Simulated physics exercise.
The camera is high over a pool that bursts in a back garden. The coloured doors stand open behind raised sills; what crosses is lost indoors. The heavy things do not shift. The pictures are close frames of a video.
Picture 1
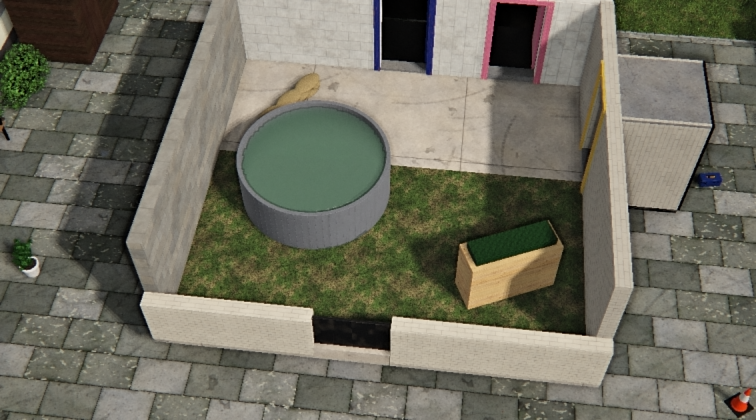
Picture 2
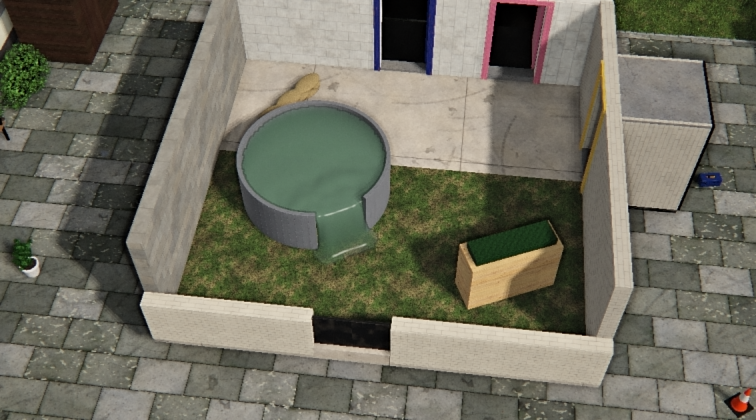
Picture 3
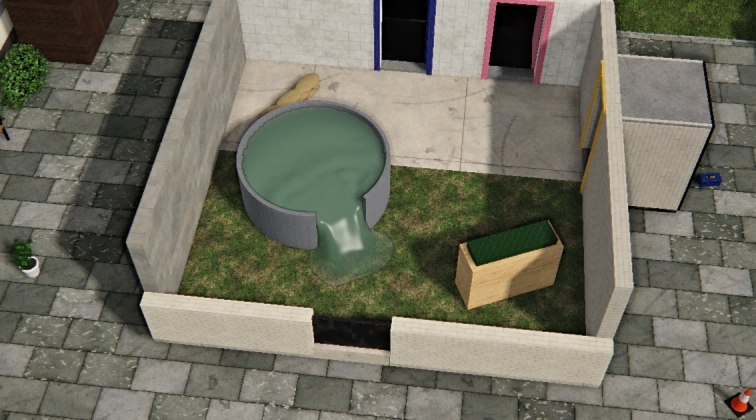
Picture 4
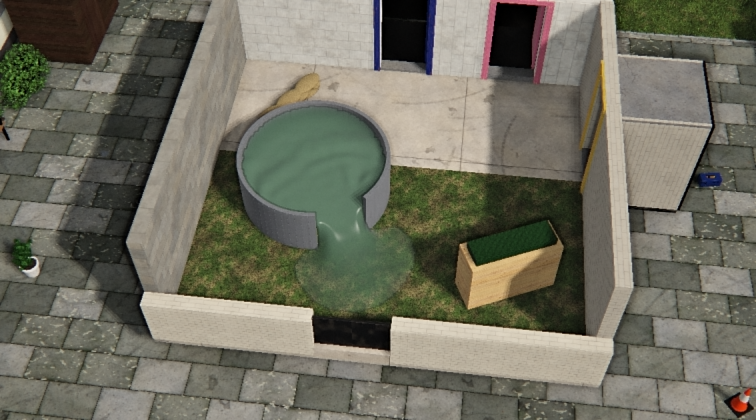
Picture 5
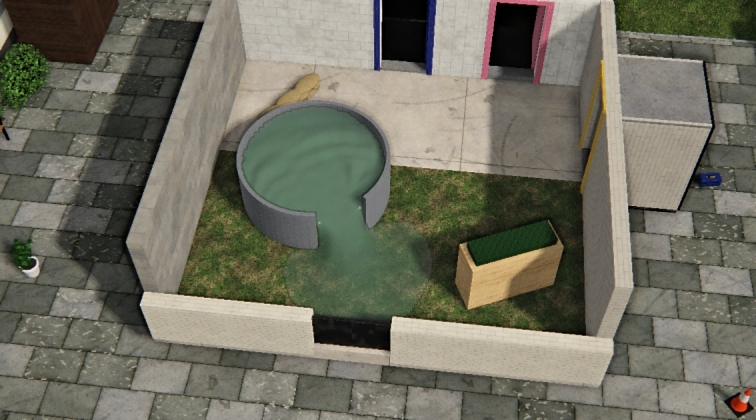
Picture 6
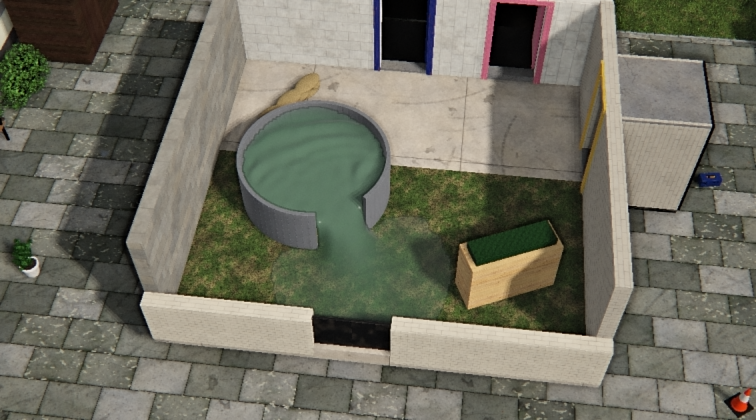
Walled back garden with a round grey pool bursting open at the front, green water pouring out and spreading across the grass.
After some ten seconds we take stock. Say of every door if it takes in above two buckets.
The pink door holds within the limit; the yellow door holds within the limit; the blue door holds within the limit.
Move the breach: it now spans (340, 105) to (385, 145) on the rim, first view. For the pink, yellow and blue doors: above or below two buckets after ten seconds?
In short: Pink floods, yellow floods, blue passes that mark.
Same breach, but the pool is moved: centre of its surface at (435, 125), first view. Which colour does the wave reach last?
It is the one in blue.
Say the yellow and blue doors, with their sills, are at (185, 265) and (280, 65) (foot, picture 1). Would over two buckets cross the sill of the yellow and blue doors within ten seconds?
In short: Yellow door floods, blue door holds.
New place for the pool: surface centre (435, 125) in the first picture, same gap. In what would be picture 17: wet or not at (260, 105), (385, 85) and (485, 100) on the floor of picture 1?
One after the other: Dry, not flooded, free of water.
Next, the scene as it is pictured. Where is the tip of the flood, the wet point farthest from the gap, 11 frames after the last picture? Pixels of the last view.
At about (583, 361).
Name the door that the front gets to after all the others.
Last comes the blue door.
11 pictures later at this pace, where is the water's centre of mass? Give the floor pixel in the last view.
Roughly at (350, 234).
A moment on, water covers 20 % of the floor; the pink door not reached, the yellow door not reached, the blue door not reached.
Next, water covers 35 % of the floor; the pink door not reached, the yellow door not reached, the blue door not reached.
Then, water covers 50 % of the floor; the pink door not reached, the yellow door not reached, the blue door not reached.
Later, water covers 80 % of the floor; the pink door wet at the sill, nothing in, the yellow door wet at the sill, nothing in, the blue door not reached.
In the end, water covers 95 % of the floor; the pink door wet at the sill, nothing in, the yellow door under two buckets in, the blue door wet at the sill, nothing in.
